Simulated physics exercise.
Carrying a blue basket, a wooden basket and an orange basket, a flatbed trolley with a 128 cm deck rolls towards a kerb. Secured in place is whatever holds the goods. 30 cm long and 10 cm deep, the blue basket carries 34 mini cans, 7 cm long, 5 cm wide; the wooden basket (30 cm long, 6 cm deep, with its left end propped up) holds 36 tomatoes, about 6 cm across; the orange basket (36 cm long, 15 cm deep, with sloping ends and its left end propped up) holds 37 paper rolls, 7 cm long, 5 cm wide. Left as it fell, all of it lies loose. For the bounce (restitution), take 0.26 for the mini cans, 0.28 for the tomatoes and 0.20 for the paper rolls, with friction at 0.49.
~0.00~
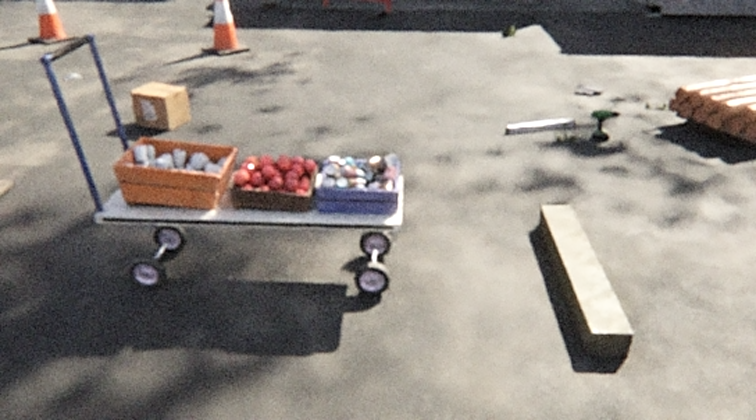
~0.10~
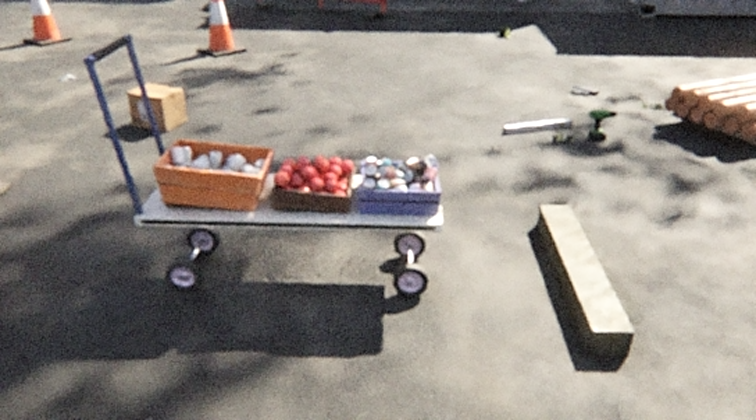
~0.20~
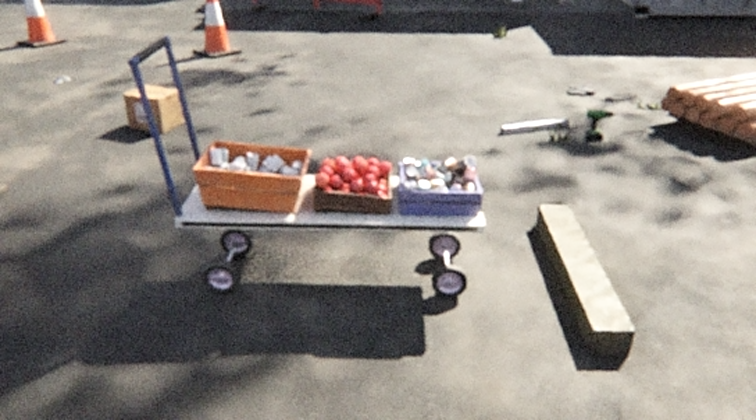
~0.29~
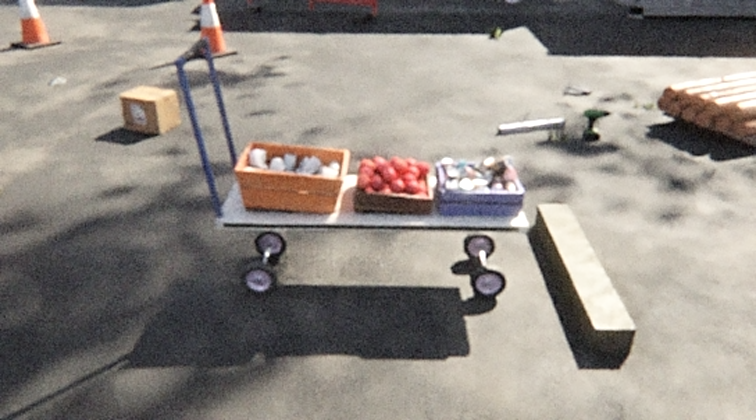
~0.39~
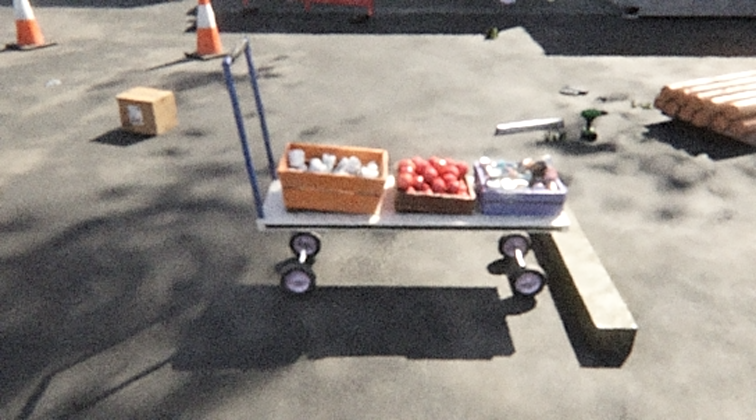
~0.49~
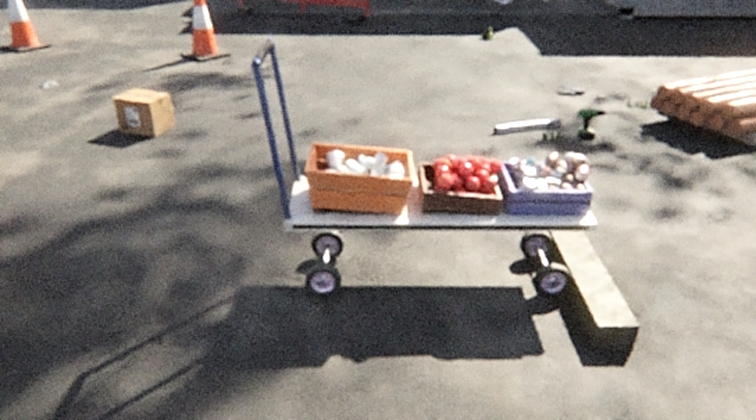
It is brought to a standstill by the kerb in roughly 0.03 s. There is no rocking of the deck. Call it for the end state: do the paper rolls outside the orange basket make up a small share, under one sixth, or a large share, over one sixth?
A small share, under one sixth.
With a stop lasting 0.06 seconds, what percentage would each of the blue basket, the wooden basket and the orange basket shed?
That way you'd get blue basket at 10, wooden basket at 20, and orange basket at 0 percent.
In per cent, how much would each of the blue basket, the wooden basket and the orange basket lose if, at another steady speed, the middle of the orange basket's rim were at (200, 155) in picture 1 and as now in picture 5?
Blue basket 10, wooden basket 20, orange basket 0 per cent.
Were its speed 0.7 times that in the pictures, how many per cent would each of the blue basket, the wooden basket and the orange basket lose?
Blue basket 10, wooden basket 20, orange basket 0 per cent.
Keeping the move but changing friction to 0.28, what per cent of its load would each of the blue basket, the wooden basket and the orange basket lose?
Blue basket 10%, wooden basket 30%, orange basket 10%.
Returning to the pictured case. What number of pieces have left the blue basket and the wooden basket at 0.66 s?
Roughly - blue basket: 4; wooden basket: 8.
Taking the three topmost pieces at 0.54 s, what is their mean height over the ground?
Mean height: Some 60 cm.
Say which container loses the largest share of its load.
That would be the wooden basket.
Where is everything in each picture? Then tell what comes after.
In the first picture (places track the rim corner closest to us here; the camera moves round a little), orange basket (116, 165); wooden basket (234, 188); 79 cm to go; all still inside.
In the second picture, orange basket (156, 166); wooden basket (275, 189); 62 cm to go.
In the third picture, orange basket (197, 168); wooden basket (316, 190); 45 cm to go.
In the fourth picture, orange basket (238, 169); wooden basket (358, 191); 28 cm to go.
In the fifth picture, orange basket (281, 170); wooden basket (400, 191); 11 cm to go.
In the sixth picture, orange basket (308, 170); wooden basket (427, 191); stopped; 1 out, the lowest tomato at (495, 167).
After 0.54 s, the blue basket is down by 3 of 34, the wooden basket is down by 3 of 36 and the orange basket has all 37.
After 0.66 s, the blue basket is down by 4 of 34, the wooden basket is down by 7 of 36 and the orange basket has all 37.
After 0.89 s, the blue basket is down by 4 of 34, the wooden basket is down by 8 of 36 and the orange basket has all 37.
Final count (at 1.39 s), the blue basket is down by 4 of 34, the wooden basket is down by 9 of 36 and the orange basket has all 37. Asked share, 0 of 37, 0 per cent.
